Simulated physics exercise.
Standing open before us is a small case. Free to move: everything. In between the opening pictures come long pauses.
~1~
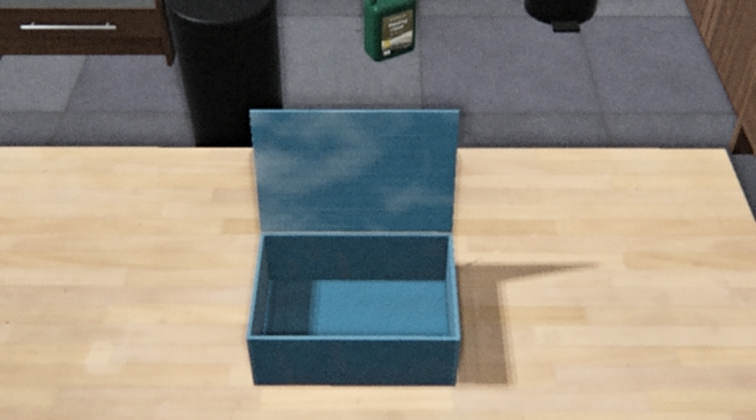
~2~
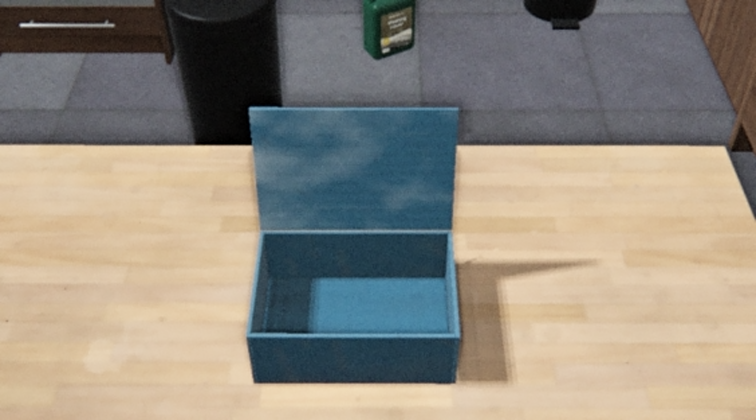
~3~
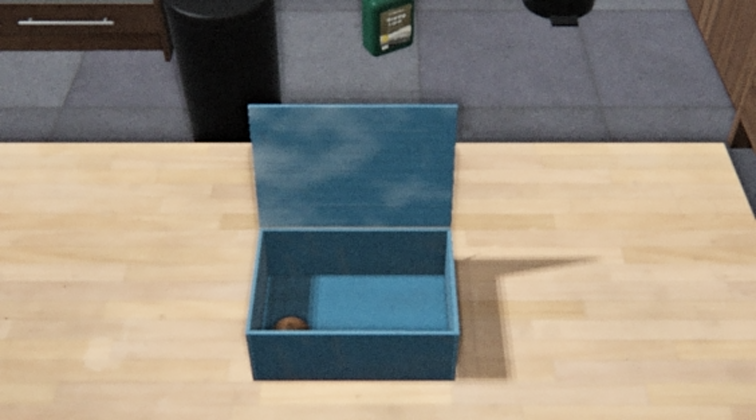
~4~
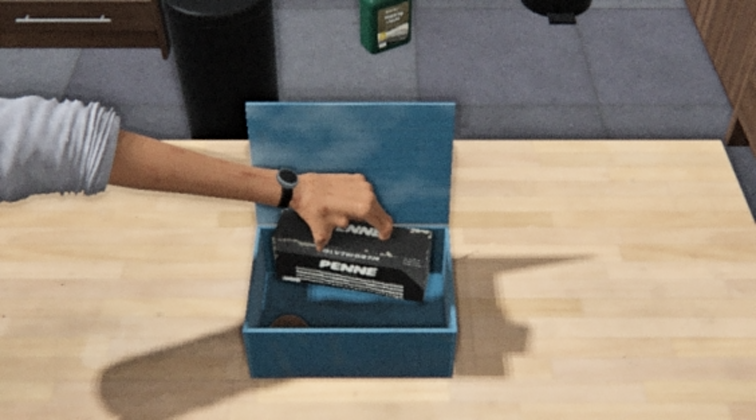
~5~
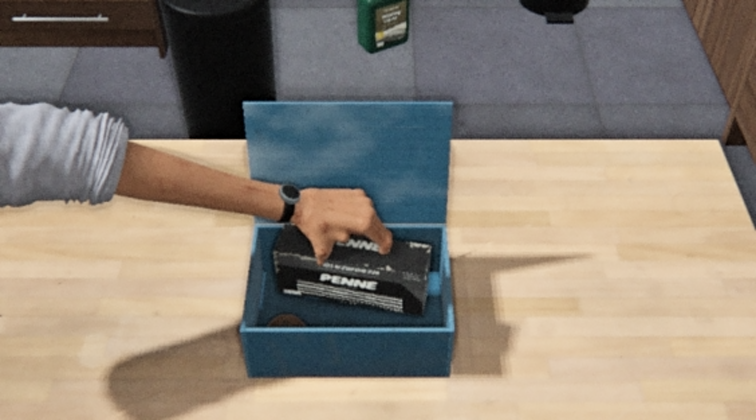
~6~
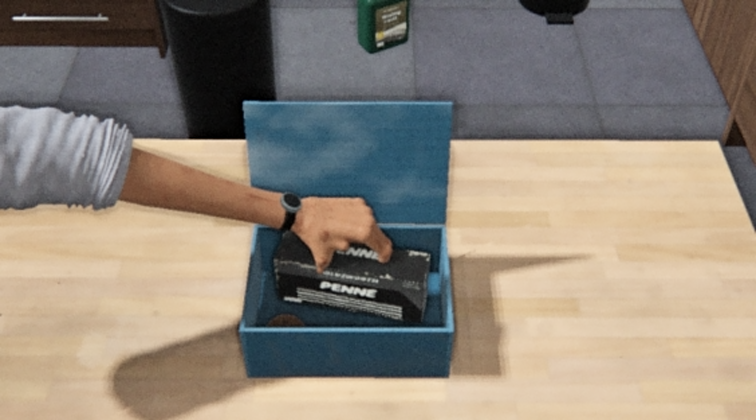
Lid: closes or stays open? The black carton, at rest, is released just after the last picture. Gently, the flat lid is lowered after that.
Closes.
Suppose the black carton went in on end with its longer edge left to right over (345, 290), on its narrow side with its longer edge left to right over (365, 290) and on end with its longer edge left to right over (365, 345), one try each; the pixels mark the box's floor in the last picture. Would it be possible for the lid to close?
First, it stays open; second, it shuts; third, it stays open.
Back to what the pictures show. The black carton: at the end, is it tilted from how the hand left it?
In the end, the black carton keeps its orientation.
Then, 0.90 s after the last picture, lid starting down; black carton slid a little near (354, 306).
Then, 1.50 s after the last picture, lid 66° above the rim; black carton slid a little near (354, 306).
Then, 1.90 s after the last picture, lid 38° above the rim; black carton slid a little near (354, 306).
Then, 2.20 s after the last picture, lid 13° above the rim; black carton slid a little near (354, 306).
At rest, lid shut; moved from the start, black carton; brown ball in place. Seen from the same camera at the end, black carton near (354, 306).
